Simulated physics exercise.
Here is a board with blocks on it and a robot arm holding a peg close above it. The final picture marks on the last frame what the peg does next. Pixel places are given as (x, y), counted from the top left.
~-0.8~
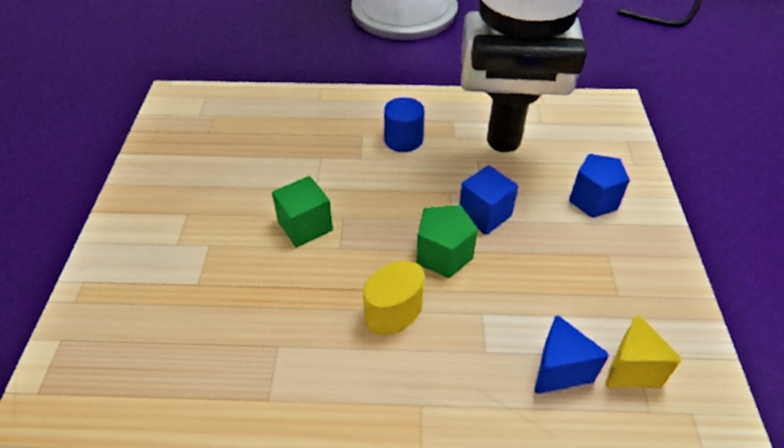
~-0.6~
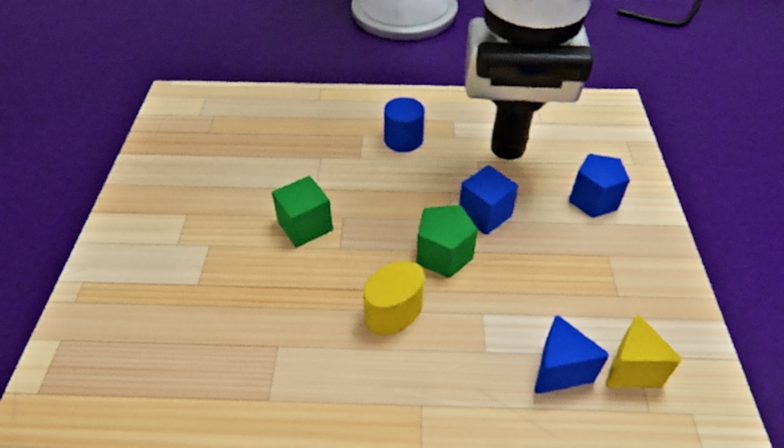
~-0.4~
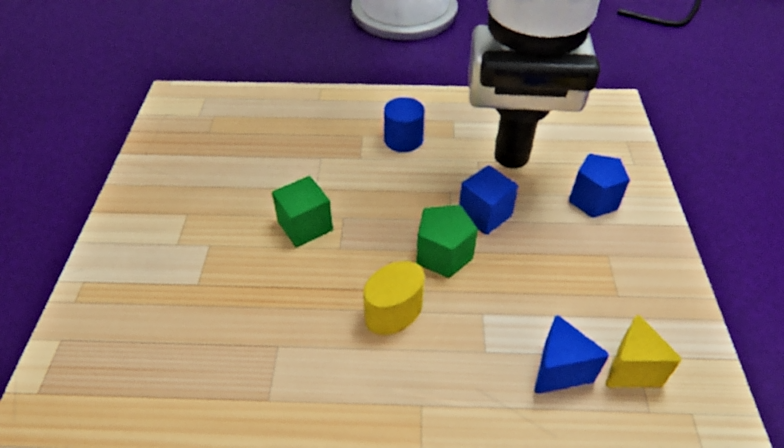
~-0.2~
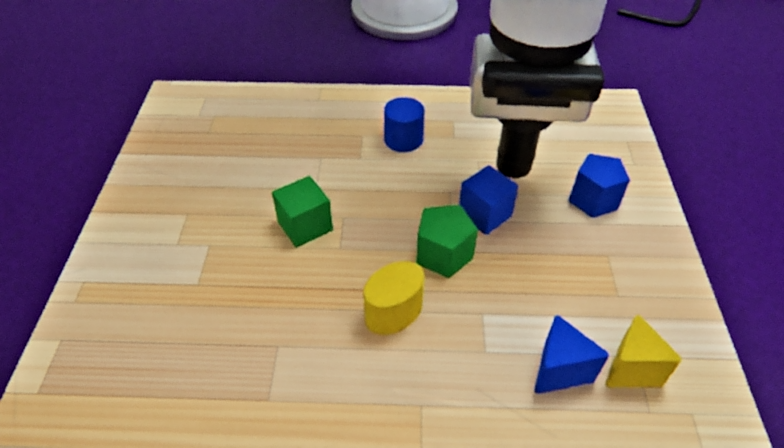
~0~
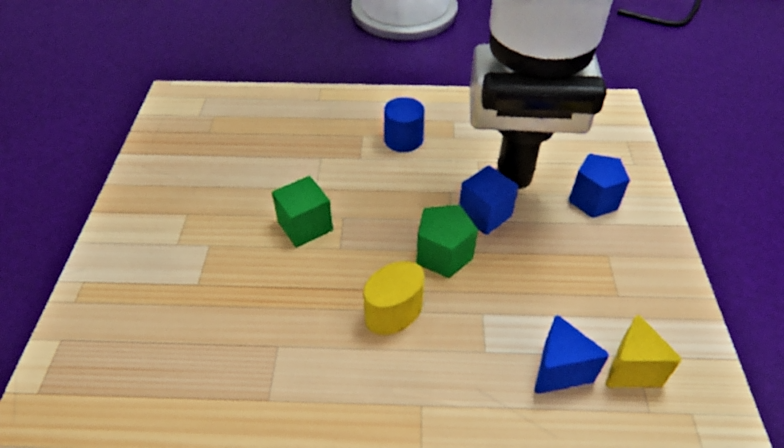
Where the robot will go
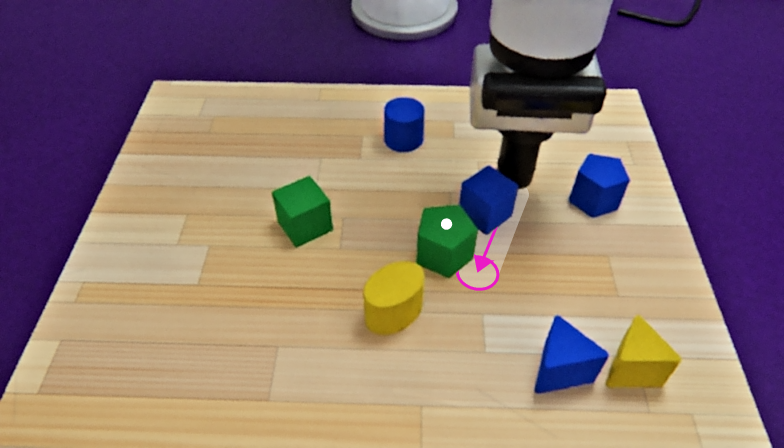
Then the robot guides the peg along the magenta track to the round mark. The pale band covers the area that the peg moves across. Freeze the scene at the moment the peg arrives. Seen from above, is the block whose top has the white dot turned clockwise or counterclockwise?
I'd predict that, seen from above, the block whose top has the white dot rotates clockwise.
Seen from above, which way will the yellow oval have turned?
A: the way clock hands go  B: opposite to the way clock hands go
My answer is option B.
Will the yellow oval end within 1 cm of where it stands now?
That would be a no.
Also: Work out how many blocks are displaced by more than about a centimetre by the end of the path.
Three or more blocks move.
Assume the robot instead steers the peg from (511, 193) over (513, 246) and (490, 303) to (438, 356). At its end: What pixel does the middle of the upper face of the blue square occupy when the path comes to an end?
Around (478, 202).
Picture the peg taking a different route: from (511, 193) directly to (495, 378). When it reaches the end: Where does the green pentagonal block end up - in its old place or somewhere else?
Moved off its spot.
Drawn move, in a line from (511, 193) to (478, 273); the dot is on the green pentagonal block.
The first path, step by step. One third of the way, peg (503, 203); green pentagonal block (439, 230); blue square (473, 204), turned 20° clockwise.
Two thirds of the way, peg (492, 230); yellow oval (381, 292); green pentagonal block (412, 248), turned 10° clockwise; blue square (455, 226), turned 30° clockwise.
At the end, peg (480, 258); yellow oval (355, 305), turned 25° anticlockwise; green pentagonal block (387, 255), turned 30° clockwise; blue square (438, 243), turned 45° clockwise; blue pentagonal block still.
